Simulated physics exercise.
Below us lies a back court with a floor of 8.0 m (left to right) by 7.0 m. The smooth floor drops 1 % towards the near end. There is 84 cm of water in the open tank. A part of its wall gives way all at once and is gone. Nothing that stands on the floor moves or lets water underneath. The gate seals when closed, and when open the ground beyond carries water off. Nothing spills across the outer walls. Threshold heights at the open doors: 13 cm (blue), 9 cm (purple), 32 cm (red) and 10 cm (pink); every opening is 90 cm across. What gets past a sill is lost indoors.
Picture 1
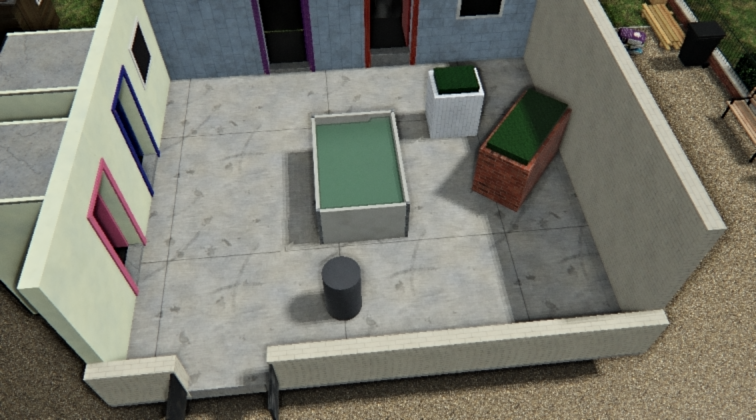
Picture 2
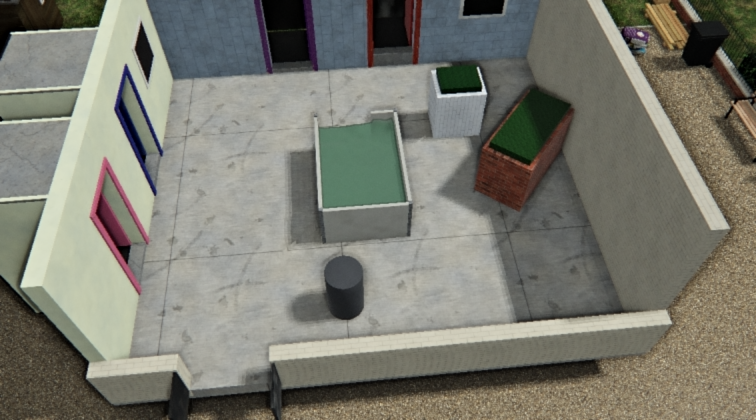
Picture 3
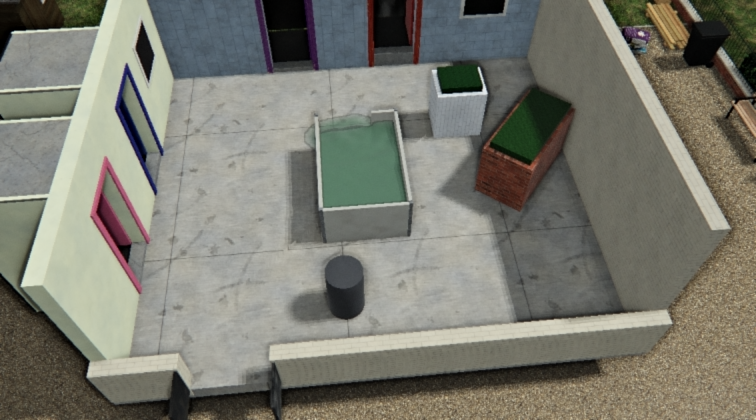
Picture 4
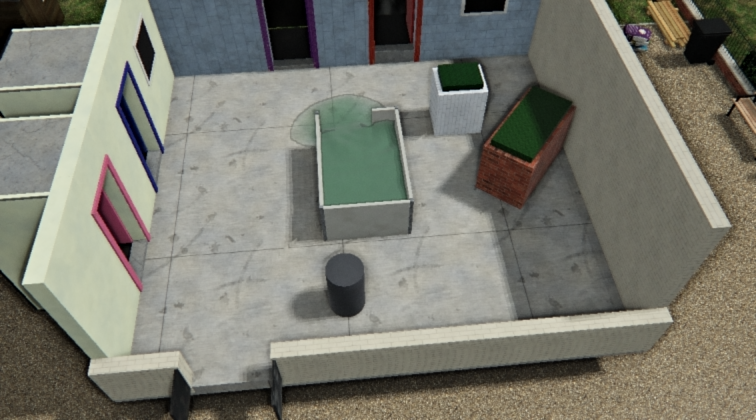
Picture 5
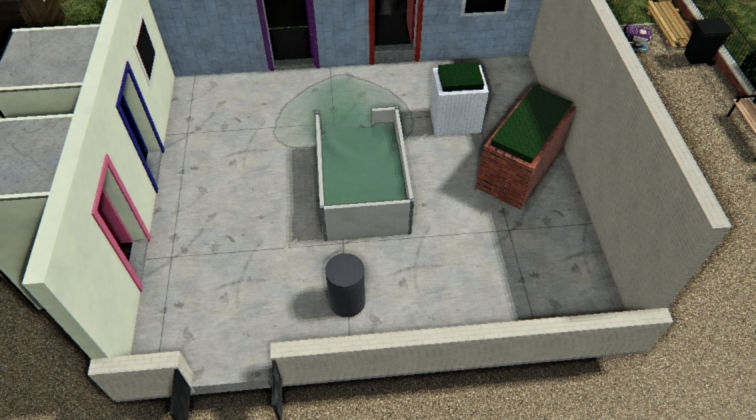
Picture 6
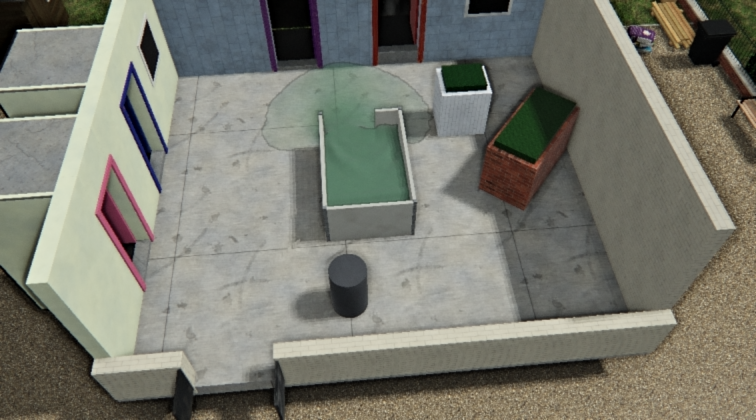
Greenish water poured out through a gap that suddenly opened in the far wall of a tank in a paved courtyard, then fanned out across the floor behind it, while the dark cylinder and planters stayed put.
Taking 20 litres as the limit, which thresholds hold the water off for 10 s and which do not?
Door by door: At the blue door it keeps below the limit; at the purple door it passes the limit; at the red door it stays under the limit; at the pink door it keeps below the limit.
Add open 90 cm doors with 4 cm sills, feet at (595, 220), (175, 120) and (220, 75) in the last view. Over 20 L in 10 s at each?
In turn: Below, past it, over.
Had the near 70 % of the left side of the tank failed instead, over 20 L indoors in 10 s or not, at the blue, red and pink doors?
Against that limit: Blue over, red under, pink past it.
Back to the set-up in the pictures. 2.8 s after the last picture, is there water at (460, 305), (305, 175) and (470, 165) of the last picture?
In turn: Dry, not reached, not reached.
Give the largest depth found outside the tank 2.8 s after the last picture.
Up to some 26 cm.
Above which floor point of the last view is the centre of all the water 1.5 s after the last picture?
Near (351, 134).
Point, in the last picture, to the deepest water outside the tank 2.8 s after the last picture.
At about (178, 85).
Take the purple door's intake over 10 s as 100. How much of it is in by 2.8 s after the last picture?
About 85 per cent.
Then, 0.7 s after the last picture water covers 20 % of the floor and is deepest (39 cm) near (341, 70); blue door not reached, purple door 28 cm at the sill, 50 L in, red door 23 cm at the sill, 0 L in, pink door not reached.
Then, 1.5 s after the last picture water covers 25 % of the floor and is deepest (39 cm) near (179, 80); blue door not reached, purple door 28 cm at the sill, 151 L in, red door 23 cm at the sill, 0 L in, pink door not reached.
Then, 2.8 s after the last picture water covers 35 % of the floor and is deepest (26 cm) near (178, 85); blue door 5 cm at the sill, 0 L in, purple door 17 cm at the sill, 237 L in, red door 13 cm at the sill, 0 L in, pink door not reached.
Then, 5.3 s after the last picture water covers 65 % of the floor and is deepest (17 cm) near (543, 139); blue door 6 cm at the sill, 0 L in, purple door 10 cm at the sill, 270 L in, red door 8 cm at the sill, 0 L in, pink door 3 cm at the sill, 0 L in.
Then, 9.3 s after the last picture water covers 85 % of the floor and is deepest (12 cm) near (543, 139); blue door 5 cm at the sill, 0 L in, purple door 4 cm at the sill, 272 L in, red door 6 cm at the sill, 0 L in, pink door 3 cm at the sill, 0 L in.
